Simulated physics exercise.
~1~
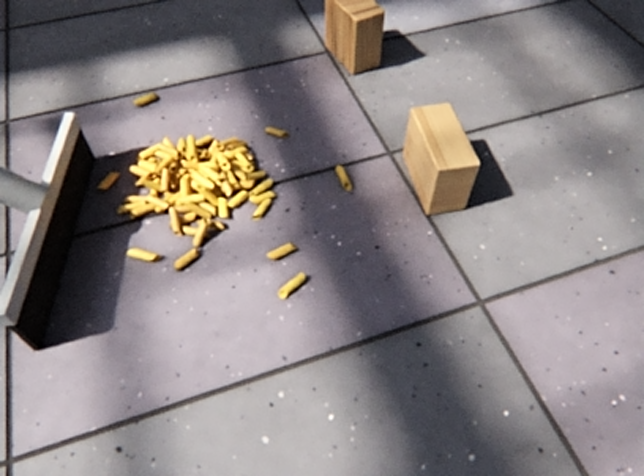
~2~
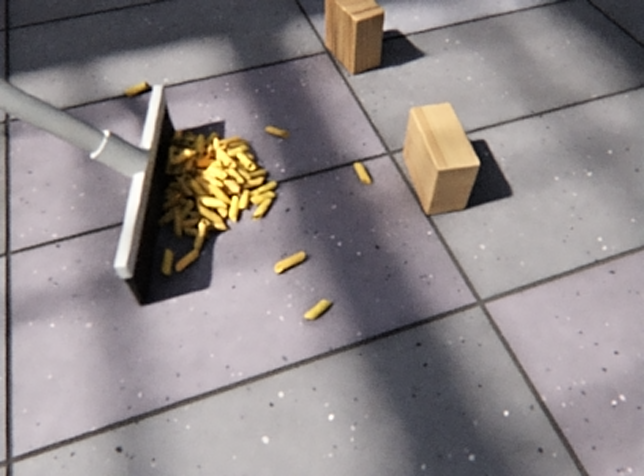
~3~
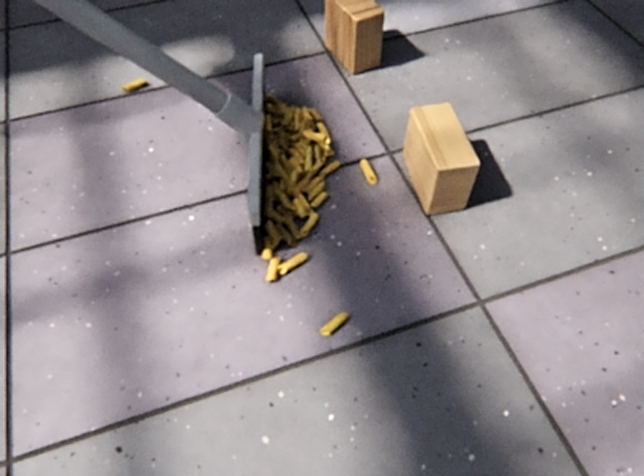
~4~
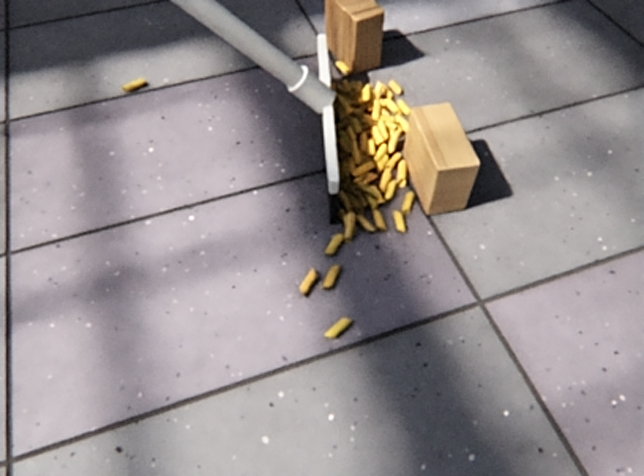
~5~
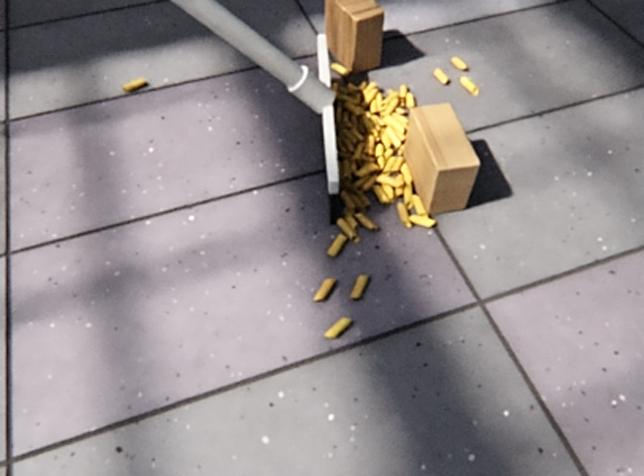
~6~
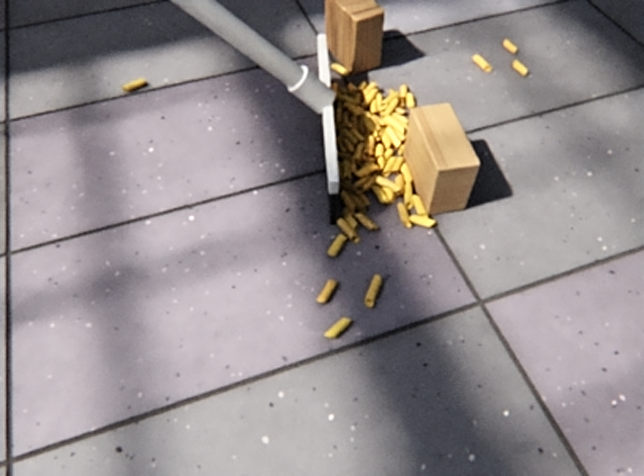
At the start, a loose pile of yellow pasta pieces lies on a gray tiled floor, with a long-handled squeegee at its left and two wooden blocks standing to the right. The blade slides right and gathers the pile against its face, while a few stray pieces stay behind. It keeps pushing until the pasta packs up against the nearer, lighter block, and there the blade stops. Several pieces spill toward the viewer, and three slip between the blocks and slide on beyond them. Finally everything rests, with most of the pasta crowded between blade and blocks.
